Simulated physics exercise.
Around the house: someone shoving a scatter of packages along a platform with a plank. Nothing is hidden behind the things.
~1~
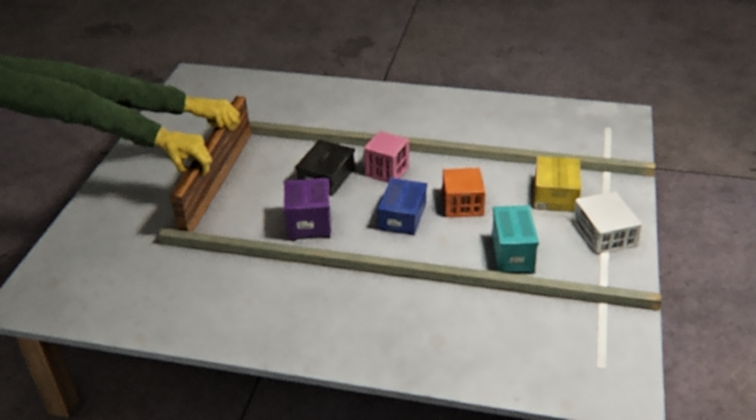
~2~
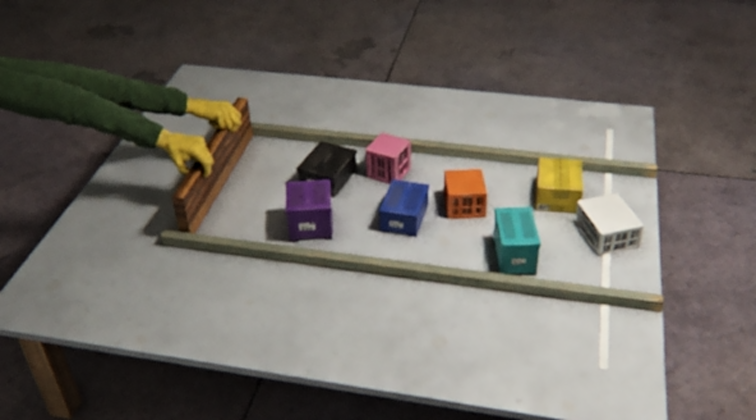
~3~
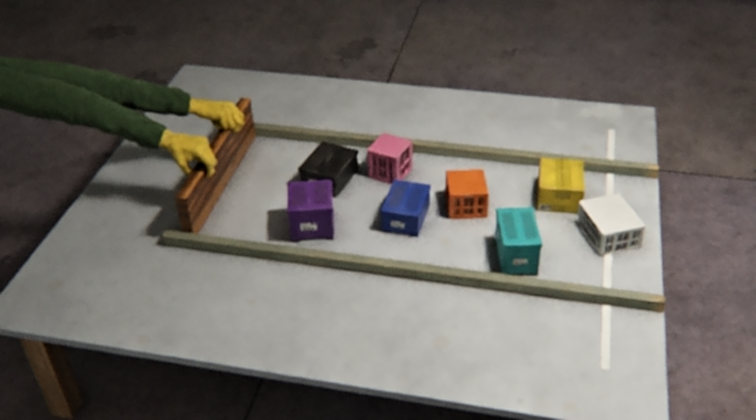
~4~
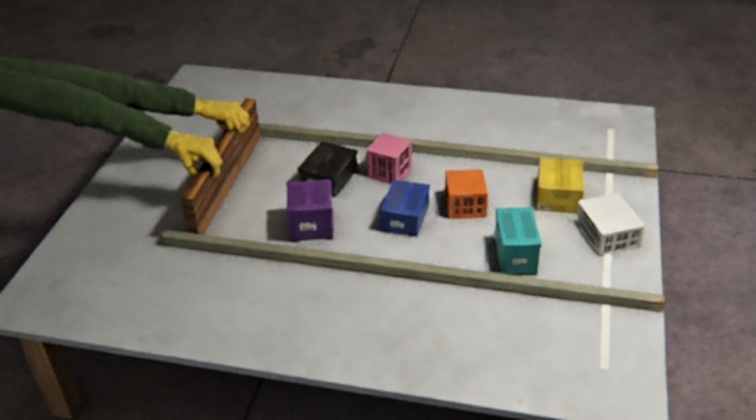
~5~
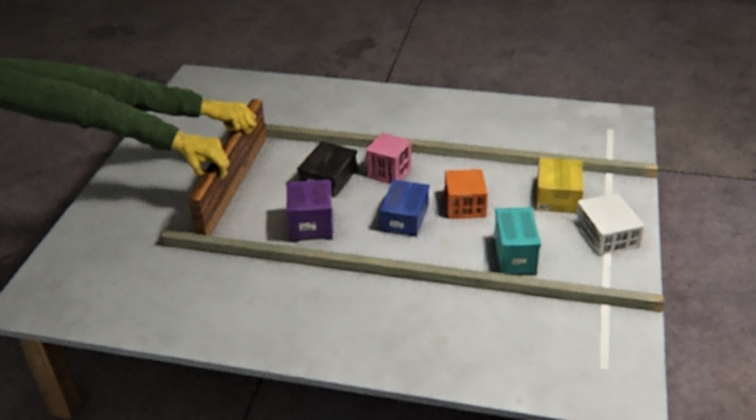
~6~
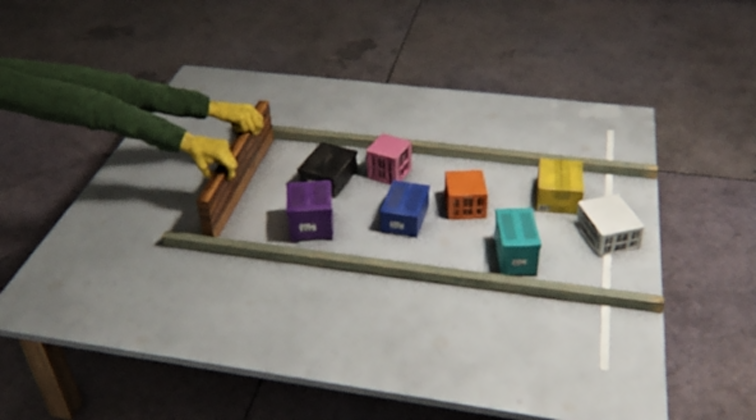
Yellow-gloved hands sliding a wooden plank slightly right between two rails on a table, the eight scattered coloured boxes staying practically still.
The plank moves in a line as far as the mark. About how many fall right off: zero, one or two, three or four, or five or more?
The number that fall off is five or more.
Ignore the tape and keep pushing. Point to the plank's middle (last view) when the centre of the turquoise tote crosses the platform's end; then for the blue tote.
About (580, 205), and (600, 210) for the other.
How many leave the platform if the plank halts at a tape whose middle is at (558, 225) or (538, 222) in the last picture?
The counts: 2 and 0.
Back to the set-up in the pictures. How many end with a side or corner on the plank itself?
It touches 2.
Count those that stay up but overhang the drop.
That would be 0.
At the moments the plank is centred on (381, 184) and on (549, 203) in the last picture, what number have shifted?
At the one place 5, at the other 8.
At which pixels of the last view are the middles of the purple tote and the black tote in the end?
The purple tote stops around (634, 260); the black tote around (632, 202).
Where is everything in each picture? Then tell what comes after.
The first picture shows white crate (606, 223); yellow box (557, 184); turquoise tote (514, 240); plank (214, 163); tape (606, 228).
The second picture shows yellow box (559, 185); purple tote (310, 211).
The third picture shows turquoise tote (517, 241); blue tote (406, 208).
The fourth picture shows white crate (609, 224); orange crate (466, 194).
The fifth picture shows yellow box (560, 185); black tote (328, 169).
The sixth picture shows white crate (609, 225); yellow box (560, 186); turquoise tote (517, 242); plank (239, 167); tape (608, 231).
Soon after, none off yet; white crate at rest near (609, 225); yellow box at rest near (560, 186); turquoise tote at rest near (517, 242).
After that, none off yet; white crate at rest near (609, 225); yellow box displaced a little near (575, 180); turquoise tote displaced a little near (534, 247).
And then, none off yet; white crate displaced about its own width near (643, 231); yellow box displaced well along near (644, 184); turquoise tote displaced well along near (614, 259).
In the end, the number that fall off is five or more; gone, pink crate, blue tote, orange crate, turquoise tote, yellow box and white crate.
